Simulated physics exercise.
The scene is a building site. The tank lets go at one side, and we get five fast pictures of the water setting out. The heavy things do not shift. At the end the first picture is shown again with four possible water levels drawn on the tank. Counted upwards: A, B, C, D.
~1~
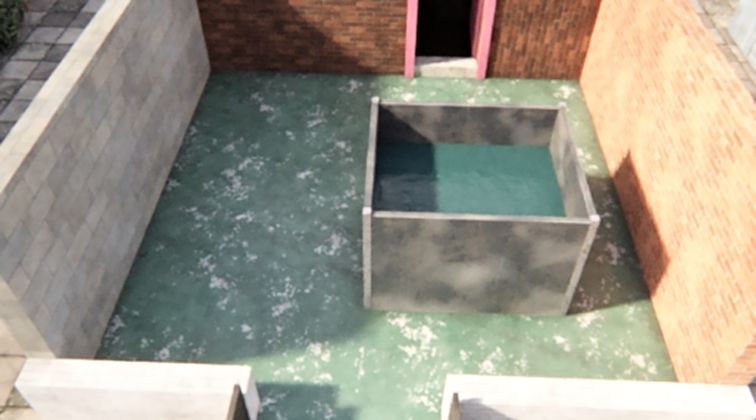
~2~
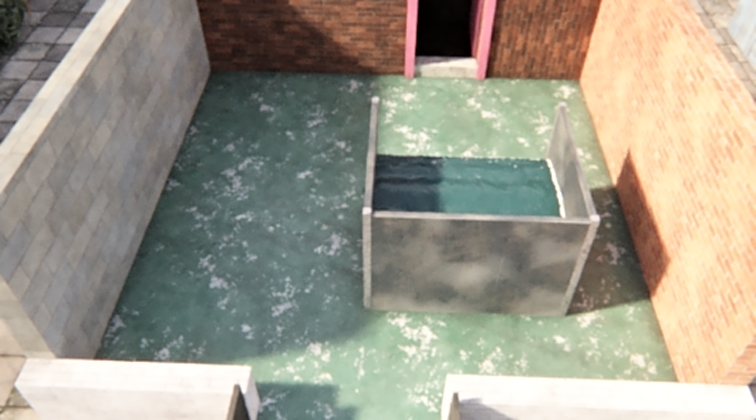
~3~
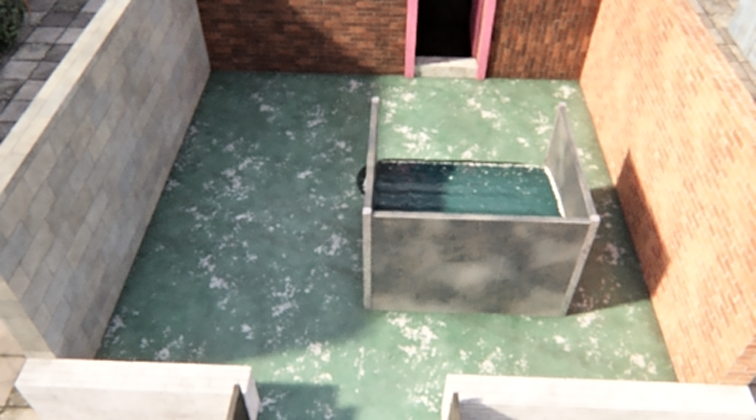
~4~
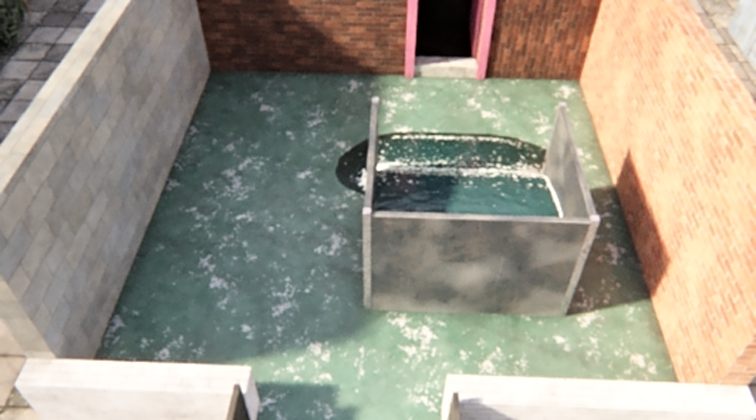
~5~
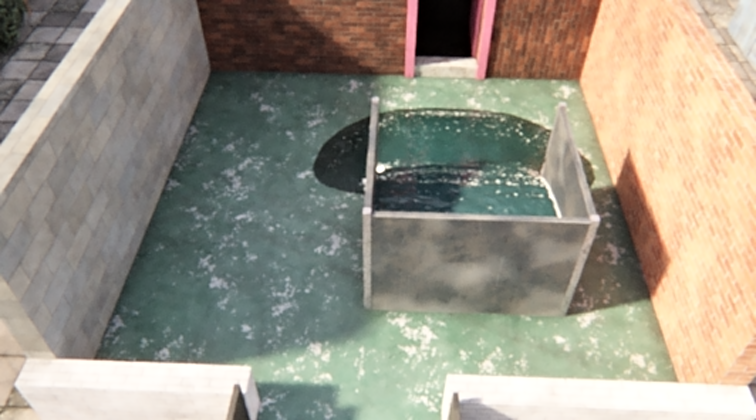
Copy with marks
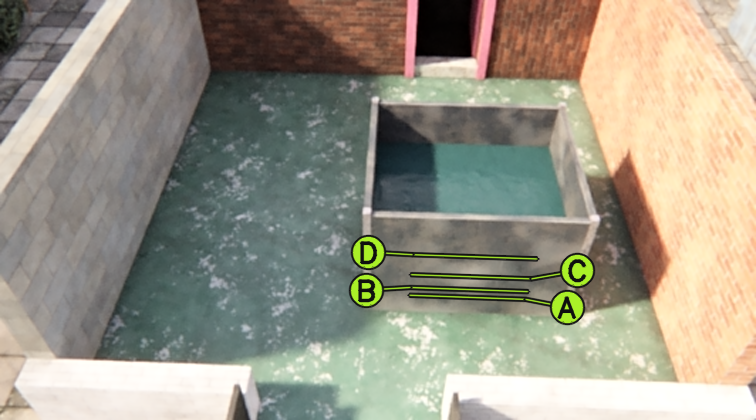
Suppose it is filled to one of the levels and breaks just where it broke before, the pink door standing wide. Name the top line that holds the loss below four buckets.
The limit is B.
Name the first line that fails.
Here it is line C.
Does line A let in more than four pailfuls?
No.
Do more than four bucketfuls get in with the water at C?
Yes.
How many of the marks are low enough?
Two of the four.
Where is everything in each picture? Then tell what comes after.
The first picture shows water in the tank at rest, its middle at (468, 194); foot of the pink doorway at (444, 77); open gate at (349, 367).
In the second picture, water covers 2 % of the ground, its front hidden from here.
In the third picture, water covers 5 % of the ground, its front hidden from here.
In the fourth picture, water covers 11 % of the ground, its front hidden from here.
In the fifth picture, 19 % of the ground under water, visible out to (328, 149).
In lime, A at (467, 297); B at (468, 289); C at (471, 276); D at (474, 256); from the bottom up A, B, C, D.
With A, nothing gets over.
With B, a bucket or two gets in.
With C, about 10 bucketfuls get in.
With D, dozens of bucketfuls pour in.
